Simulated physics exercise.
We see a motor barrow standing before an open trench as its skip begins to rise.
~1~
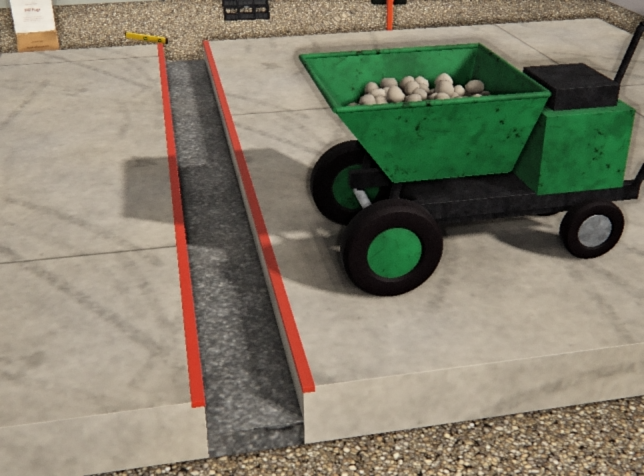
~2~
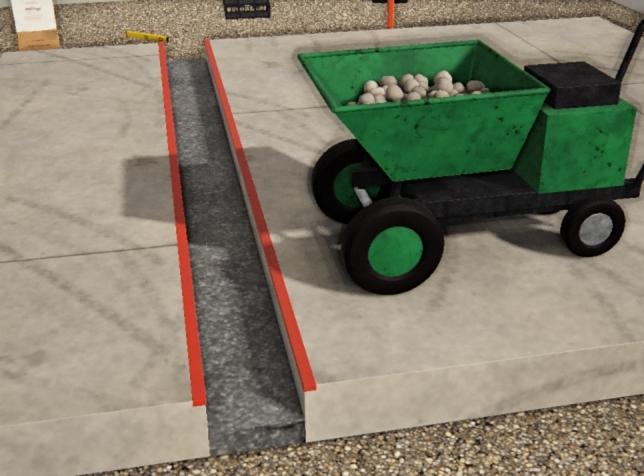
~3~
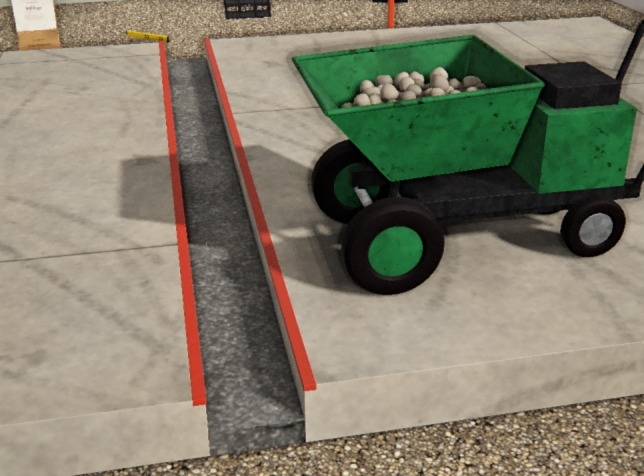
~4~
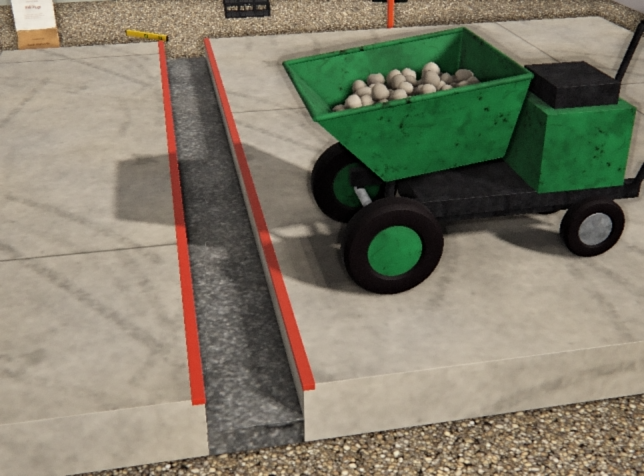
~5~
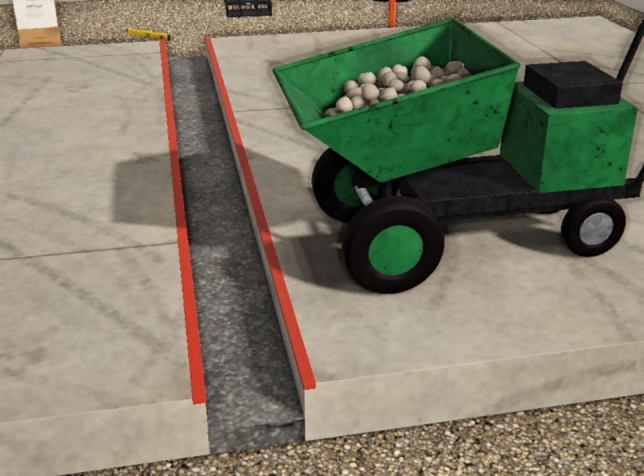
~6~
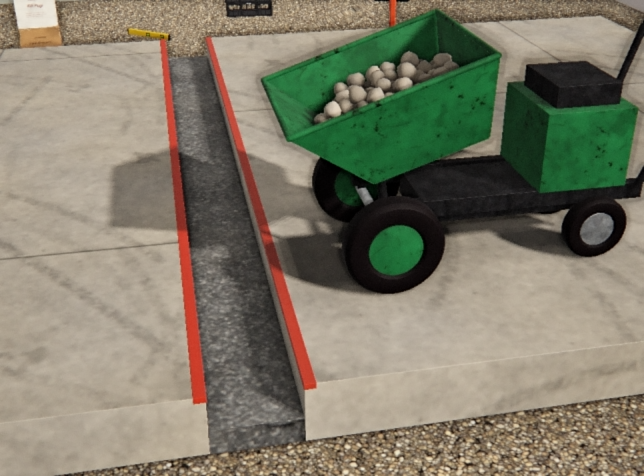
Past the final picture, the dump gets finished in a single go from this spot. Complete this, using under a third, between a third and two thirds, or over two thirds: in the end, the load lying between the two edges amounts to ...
The load between the two edges amounts to between a third and two thirds of it.
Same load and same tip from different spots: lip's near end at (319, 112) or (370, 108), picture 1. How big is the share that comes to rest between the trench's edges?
20 and 80 percent, in that order.
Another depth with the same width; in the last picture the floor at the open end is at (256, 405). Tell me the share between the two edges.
The share would be around 30 in a hundred.
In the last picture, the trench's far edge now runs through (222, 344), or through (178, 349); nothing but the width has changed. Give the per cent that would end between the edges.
For the first it's 10 per cent, for the second 70 per cent.
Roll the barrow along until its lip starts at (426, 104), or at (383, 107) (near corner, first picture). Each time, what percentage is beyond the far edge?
You'd get around 0 in a hundred, then 0 in a hundred.
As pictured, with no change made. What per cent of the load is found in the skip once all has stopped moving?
It works out near 25 percent.
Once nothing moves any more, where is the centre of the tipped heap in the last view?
Roughly at (201, 278).
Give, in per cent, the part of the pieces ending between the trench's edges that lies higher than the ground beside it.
Roughly 15 %.
Soon after the last picture, skip tipped steeply; all in the skip.
A little later, skip tipped right over; most in the skip; about a quarter in or heaped over the trench; a small part beyond it; a stray few falling.
Later still, skip tipped right over; about a quarter in the skip; about half in or heaped over the trench; about a quarter beyond it.
At rest, skip tipped right over; about a quarter in the skip; about half in or heaped over the trench; about a quarter beyond it.
